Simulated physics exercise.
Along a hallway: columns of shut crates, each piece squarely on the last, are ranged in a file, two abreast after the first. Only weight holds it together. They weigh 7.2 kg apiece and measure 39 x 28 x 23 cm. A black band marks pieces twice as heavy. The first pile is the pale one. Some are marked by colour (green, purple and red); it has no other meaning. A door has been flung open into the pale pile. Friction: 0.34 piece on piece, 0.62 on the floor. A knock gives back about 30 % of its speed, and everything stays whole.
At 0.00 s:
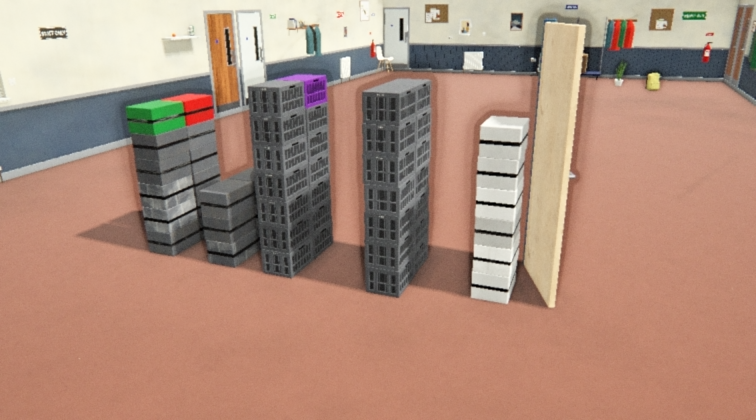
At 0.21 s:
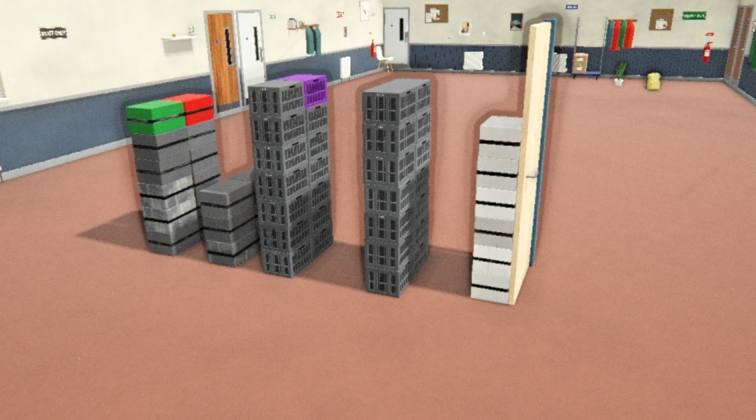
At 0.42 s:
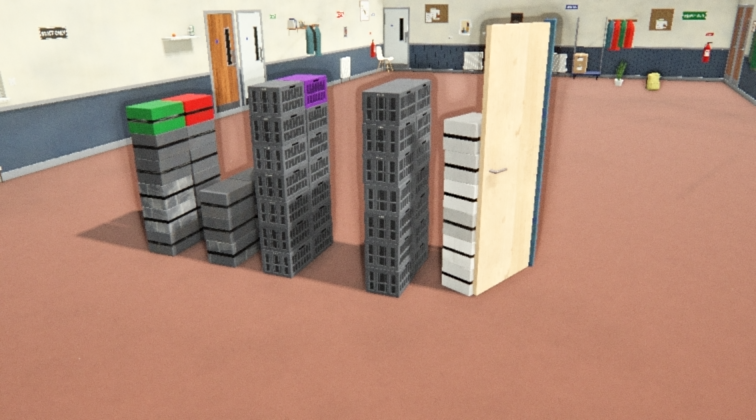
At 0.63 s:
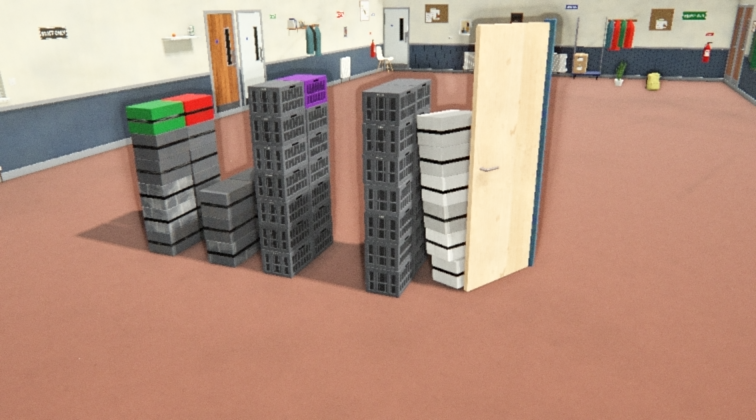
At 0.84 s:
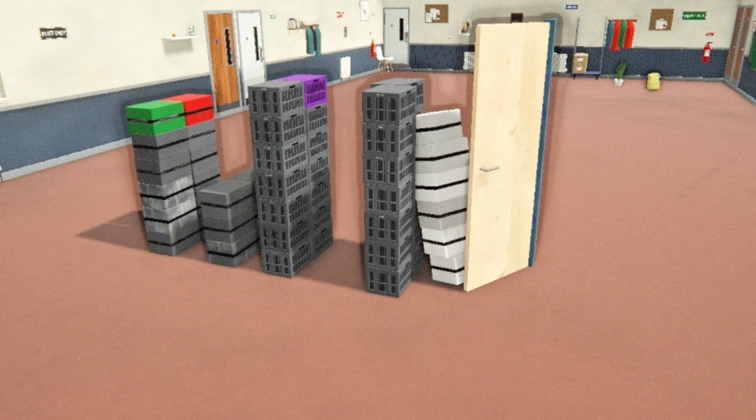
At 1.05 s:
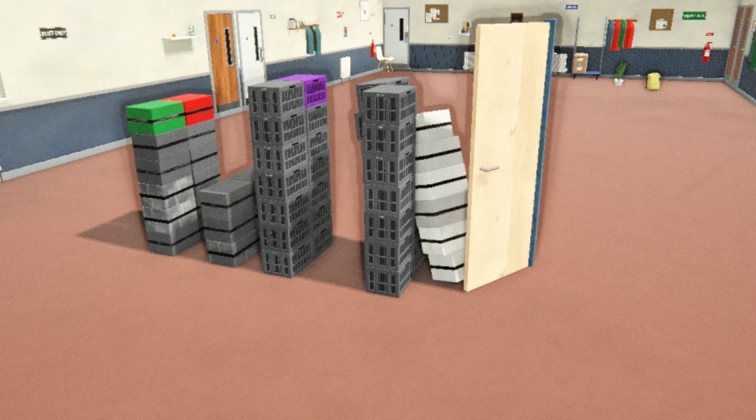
In a wide hallway with a reddish floor, a pale door swings leftward into a stack of white crates, which shifts and leans left against the neighboring dark stack, whose upper crates shift slightly while the leftmost stacks stay still.
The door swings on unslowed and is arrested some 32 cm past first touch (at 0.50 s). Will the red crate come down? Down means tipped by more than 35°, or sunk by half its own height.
That crate comes down.
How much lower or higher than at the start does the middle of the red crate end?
About 115 cm lower.
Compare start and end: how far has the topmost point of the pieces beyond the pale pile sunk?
About 0 cm.
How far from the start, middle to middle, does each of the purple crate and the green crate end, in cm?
About: Purple 360, green 10.
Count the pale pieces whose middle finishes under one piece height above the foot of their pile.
The count is 6.
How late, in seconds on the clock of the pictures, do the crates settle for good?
Around 5.5 s.
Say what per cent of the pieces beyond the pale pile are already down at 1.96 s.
15 per cent by then.
After 1.52 s, 6 of the pale pile down; none of the 46 other crates down, 9 disturbed; red crate unmoved; purple crate shifted 7 cm.
After 1.96 s, 6 of the pale pile down; 7 of the 46 other crates down; red crate unmoved; purple crate leaning 21°, 9 cm lower.
After 3.24 s, 5 of the pale pile down; 14 of the 46 other crates down; red crate leaning 26°, 13 cm lower; purple crate leaning 16°, 37 cm lower.
After 4.06 s, 5 of the pale pile down; 22 of the 46 other crates down; red crate upside down; purple crate leaning 11°, 1.08 m lower.
At rest (5.7 s), 5 of the pale pile down; 22 of the 46 other crates down; red crate upside down; purple crate upside down; green crate shifted 10 cm. As the last picture would show them, middles, red crate near (29, 193), purple crate near (31, 204).
